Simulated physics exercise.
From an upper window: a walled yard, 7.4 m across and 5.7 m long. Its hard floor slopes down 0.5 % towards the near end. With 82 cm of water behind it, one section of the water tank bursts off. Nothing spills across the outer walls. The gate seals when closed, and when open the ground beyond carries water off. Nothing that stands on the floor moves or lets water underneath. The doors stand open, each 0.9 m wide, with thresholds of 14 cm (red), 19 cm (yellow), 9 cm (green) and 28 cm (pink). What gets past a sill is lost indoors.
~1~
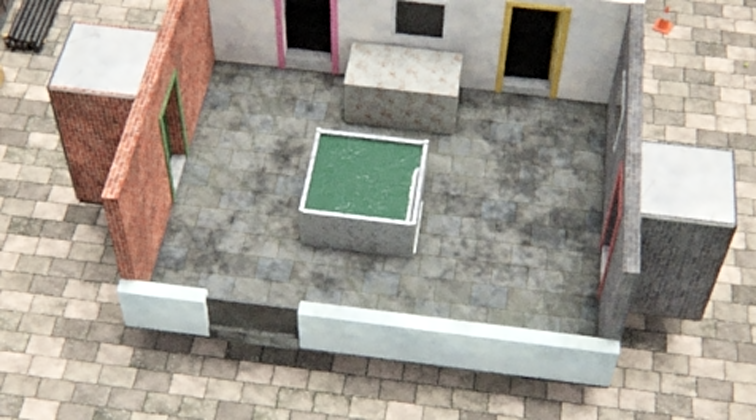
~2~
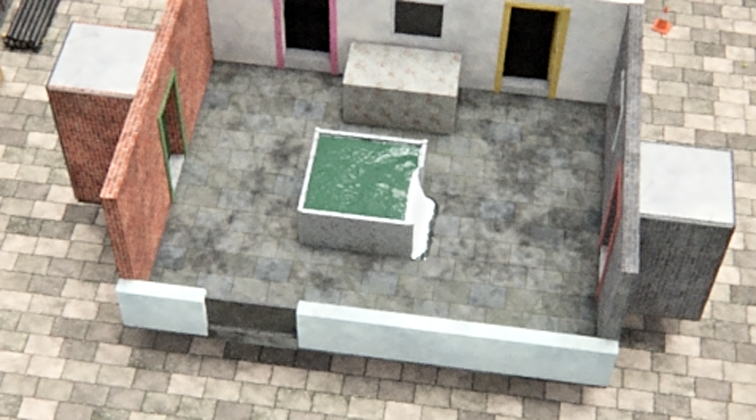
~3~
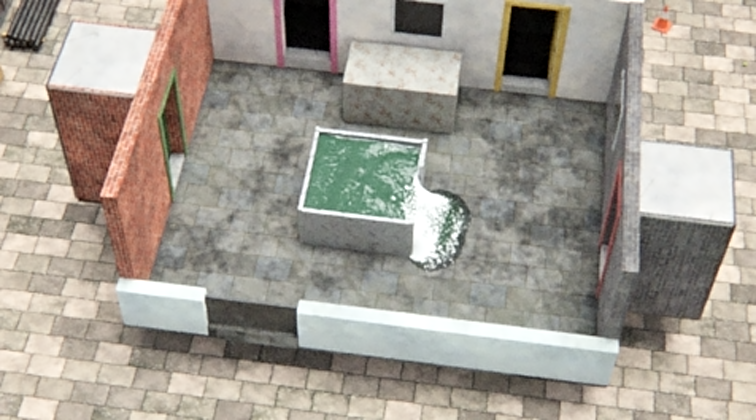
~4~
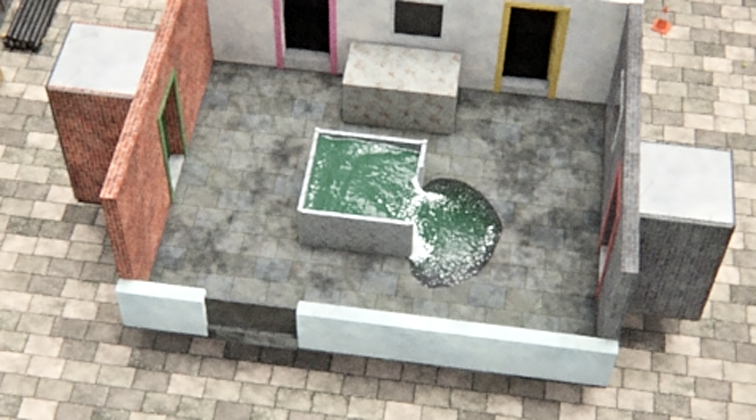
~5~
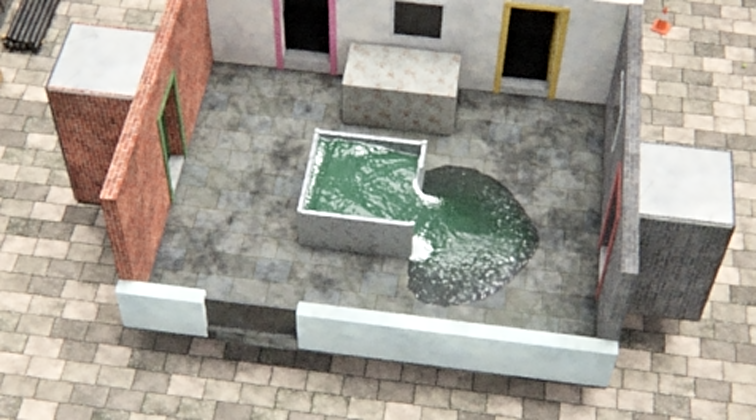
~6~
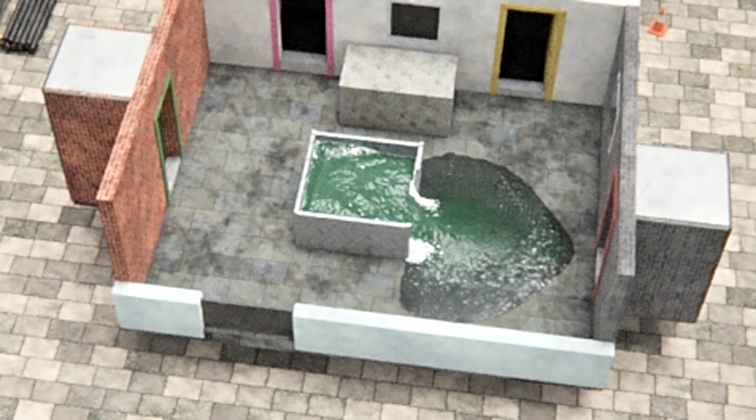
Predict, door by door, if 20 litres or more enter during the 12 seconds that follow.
Door by door: At the red door it passes the limit; at the yellow door it does not reach the limit; at the green door it stays under the limit; at the pink door it does not reach the limit.
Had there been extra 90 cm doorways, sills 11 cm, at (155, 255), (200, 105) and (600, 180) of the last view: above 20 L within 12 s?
In that order: Not over, under, past it.
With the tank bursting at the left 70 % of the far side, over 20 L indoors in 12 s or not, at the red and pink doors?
Then: Red under, pink below.
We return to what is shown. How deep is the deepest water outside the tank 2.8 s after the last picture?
About 22 cm.
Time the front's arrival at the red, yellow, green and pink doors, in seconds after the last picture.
Red 0.1 s, yellow 1.6 s, green 7.5 s, pink 4.0 s.
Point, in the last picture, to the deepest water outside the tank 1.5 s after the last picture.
At about (593, 328).
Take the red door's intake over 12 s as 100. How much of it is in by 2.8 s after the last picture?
Some 95 per cent by then.
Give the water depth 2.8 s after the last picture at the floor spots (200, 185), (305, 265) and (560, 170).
In that order: 0, 0 and 10 cm.
Then, 0.7 s after the last picture water covers 35 % of the floor and is deepest (39 cm) near (417, 235); red door 10 cm at the sill, 47 L in, yellow door not reached, green door not reached, pink door not reached.
Then, 1.5 s after the last picture water covers 35 % of the floor and is deepest (40 cm) near (593, 328); red door 30 cm at the sill, 138 L in, yellow door not reached, green door not reached, pink door not reached.
Then, 2.8 s after the last picture water covers 45 % of the floor and is deepest (22 cm) near (507, 290); red door 19 cm at the sill, 211 L in, yellow door 11 cm at the sill, 0 L in, green door not reached, pink door not reached.
Then, 6.3 s after the last picture water covers 75 % of the floor and is deepest (18 cm) near (466, 100); red door 11 cm at the sill, 224 L in, yellow door 14 cm at the sill, 0 L in, green door not reached, pink door 3 cm at the sill, 0 L in.
Then, 11.3 s after the last picture water covers 95 % of the floor and is deepest (10 cm) near (448, 329); red door 8 cm at the sill, 224 L in, yellow door 6 cm at the sill, 0 L in, green door 5 cm at the sill, 0 L in, pink door 1 cm at the sill, 0 L in.
